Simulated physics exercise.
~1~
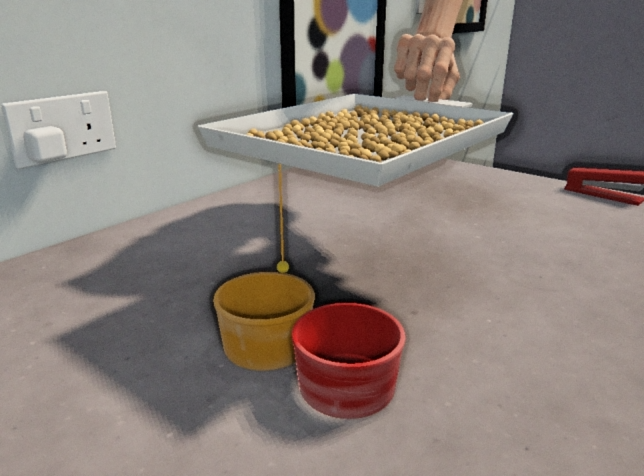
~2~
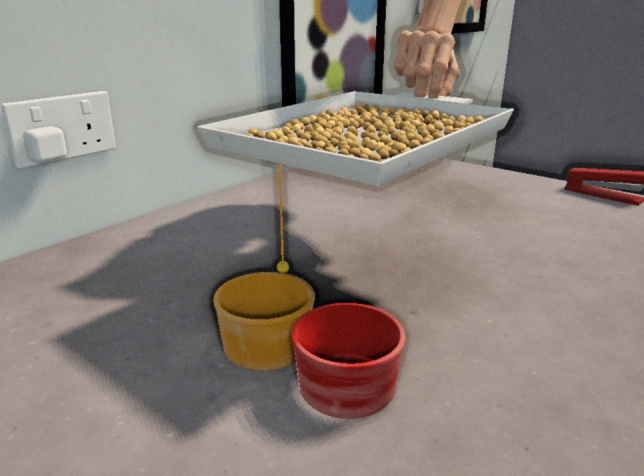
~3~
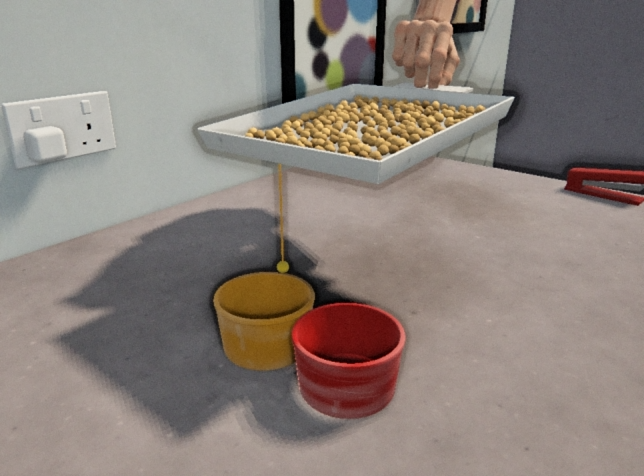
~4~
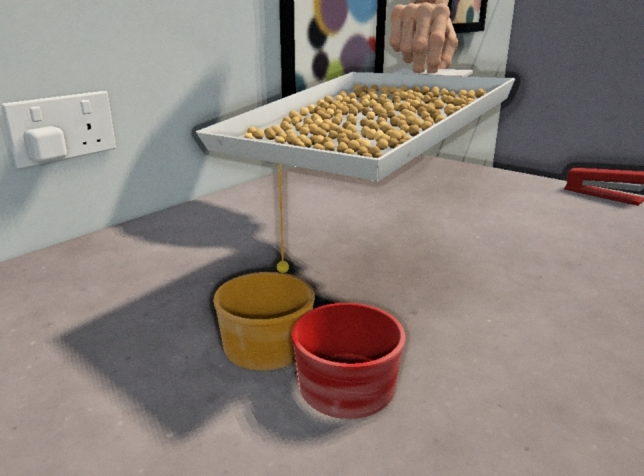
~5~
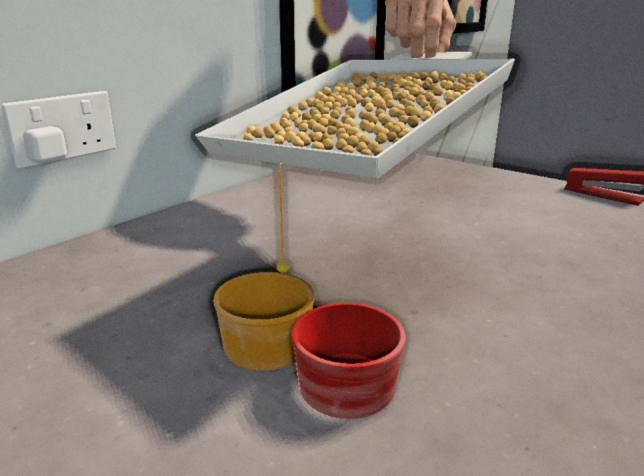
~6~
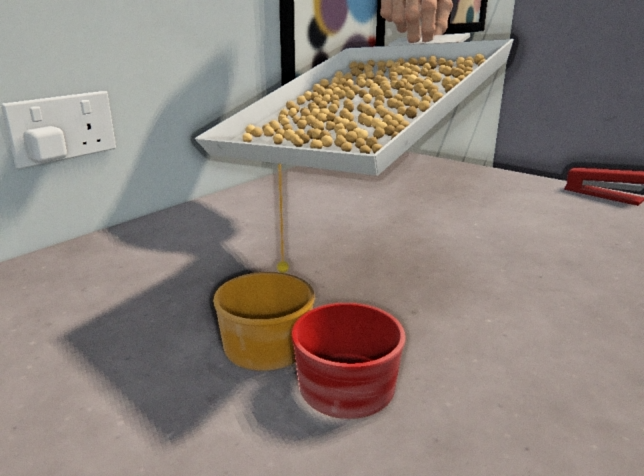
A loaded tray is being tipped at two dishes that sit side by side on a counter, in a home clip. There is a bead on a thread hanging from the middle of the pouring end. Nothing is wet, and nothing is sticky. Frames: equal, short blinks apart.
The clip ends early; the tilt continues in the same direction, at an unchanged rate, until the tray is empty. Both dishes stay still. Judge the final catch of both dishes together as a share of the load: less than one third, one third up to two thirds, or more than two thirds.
Most likely the dishes are going to collect a small share, below one third of the load.
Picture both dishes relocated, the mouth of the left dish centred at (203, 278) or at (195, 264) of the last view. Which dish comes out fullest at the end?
Trial 1: The one on the left side. Trial 2: The one on the left side.
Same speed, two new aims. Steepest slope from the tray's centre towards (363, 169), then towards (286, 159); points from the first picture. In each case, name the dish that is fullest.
Try one: The right-side dish. Try two: The left-side dish.
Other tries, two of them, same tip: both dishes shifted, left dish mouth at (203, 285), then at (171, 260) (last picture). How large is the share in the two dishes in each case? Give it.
I'd expect some 60 percent, and then some 70 percent.
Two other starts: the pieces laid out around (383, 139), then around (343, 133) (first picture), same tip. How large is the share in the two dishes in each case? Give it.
Some 20 and then some 20 per cent.
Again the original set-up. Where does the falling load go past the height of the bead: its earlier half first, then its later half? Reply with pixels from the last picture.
It passes near (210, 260) first and then near (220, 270).
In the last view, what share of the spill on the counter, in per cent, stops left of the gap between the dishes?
Share on the left: Near 100 %.
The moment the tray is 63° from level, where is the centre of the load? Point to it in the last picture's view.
(267, 112).
Soon, tray tipped steeply; nearly all on the tray; a stray few in the air.
A while on, tray tipped past a quarter turn; most on the tray; a stray few in the left dish; a small part outside both; a stray few in the air.
Towards the end, tray tipped past a quarter turn; a small part in the left dish; most outside both.
Finally, tray tipped past a quarter turn; none in the right dish; a small part in the left dish; most outside both.
